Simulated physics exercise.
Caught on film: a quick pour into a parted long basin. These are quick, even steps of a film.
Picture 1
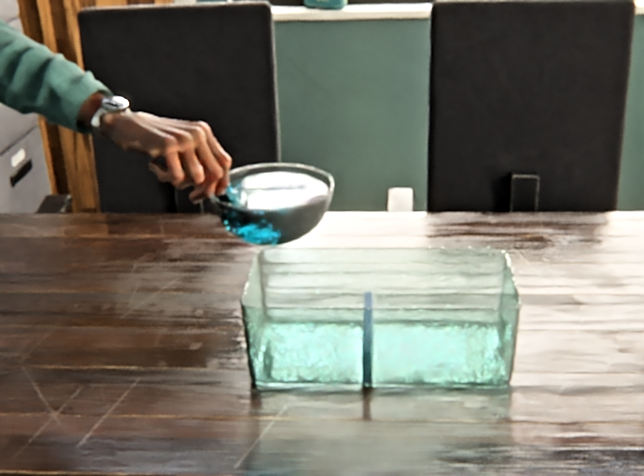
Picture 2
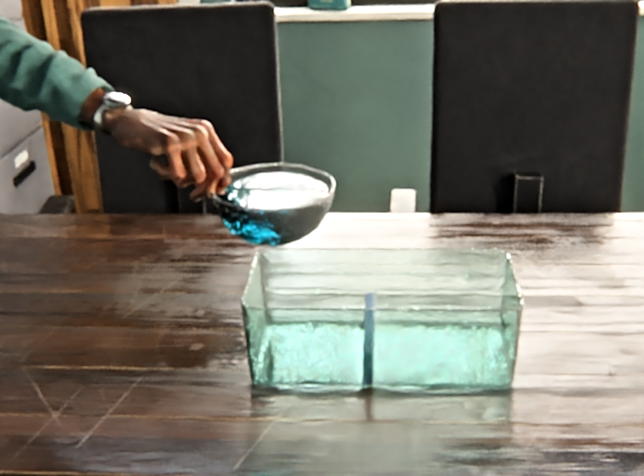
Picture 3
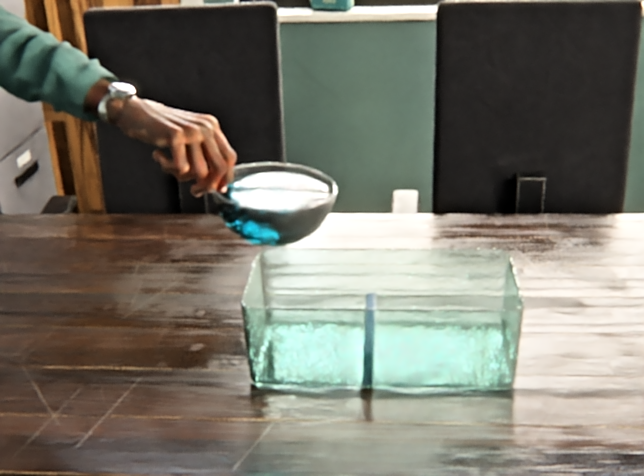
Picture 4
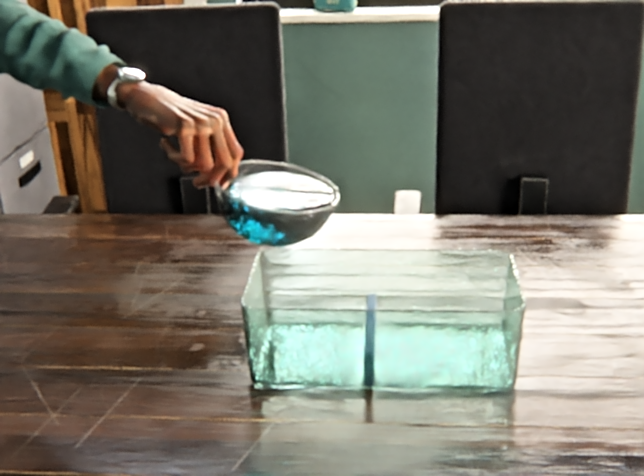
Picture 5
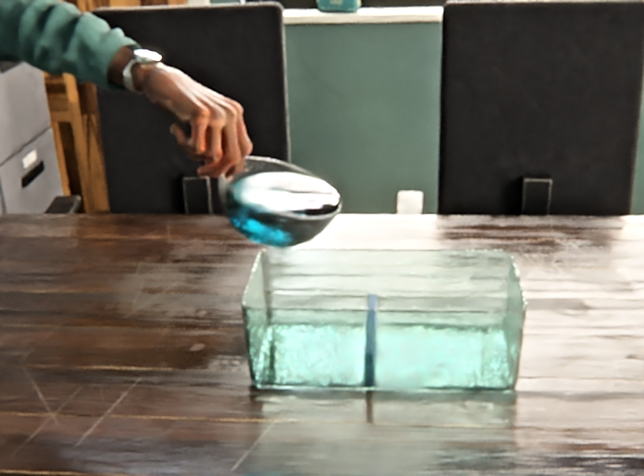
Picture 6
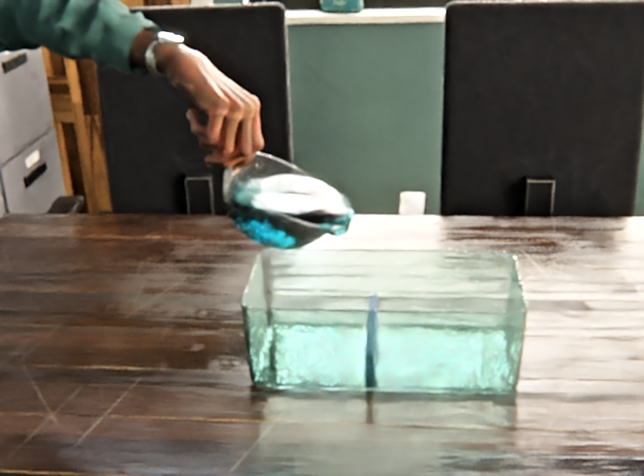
At a dark wooden table, a hand in a green sleeve gradually tilting a glass bowl of blue liquid rightward above a divided clear basin.
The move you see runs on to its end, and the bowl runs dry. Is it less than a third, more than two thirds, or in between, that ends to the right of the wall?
In the end between a third and two thirds is right of the wall.
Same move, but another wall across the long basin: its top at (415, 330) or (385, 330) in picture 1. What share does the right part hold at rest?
Roughly 10 per cent, and 35 per cent.
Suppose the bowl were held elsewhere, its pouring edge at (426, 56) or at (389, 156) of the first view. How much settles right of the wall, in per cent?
Roughly 70 per cent, and 95 per cent.
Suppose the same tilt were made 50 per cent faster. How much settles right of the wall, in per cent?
It comes to 40 per cent or so.
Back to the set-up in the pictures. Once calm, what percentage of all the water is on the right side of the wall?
Roughly 55 in a hundred.
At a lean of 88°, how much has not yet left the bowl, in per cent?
Near 10 %.
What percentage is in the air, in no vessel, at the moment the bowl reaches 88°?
Close to 20 per cent.
A moment on, the bowl is tipped on its side and 11 per cent is still to pour, 22 is left of the wall and 49 right of it.
Next, the bowl is tipped right over and 0 per cent is still to pour, 43 is left of the wall and 56 right of it.
Then the bowl is tipped right over and 0 per cent is still to pour, 43 is left of the wall and 57 right of it.
Later the bowl is tipped right over and 0 per cent is still to pour, 43 is left of the wall and 57 right of it.
At rest 43 per cent lies left of the wall, 57 right of it and 1 outside.
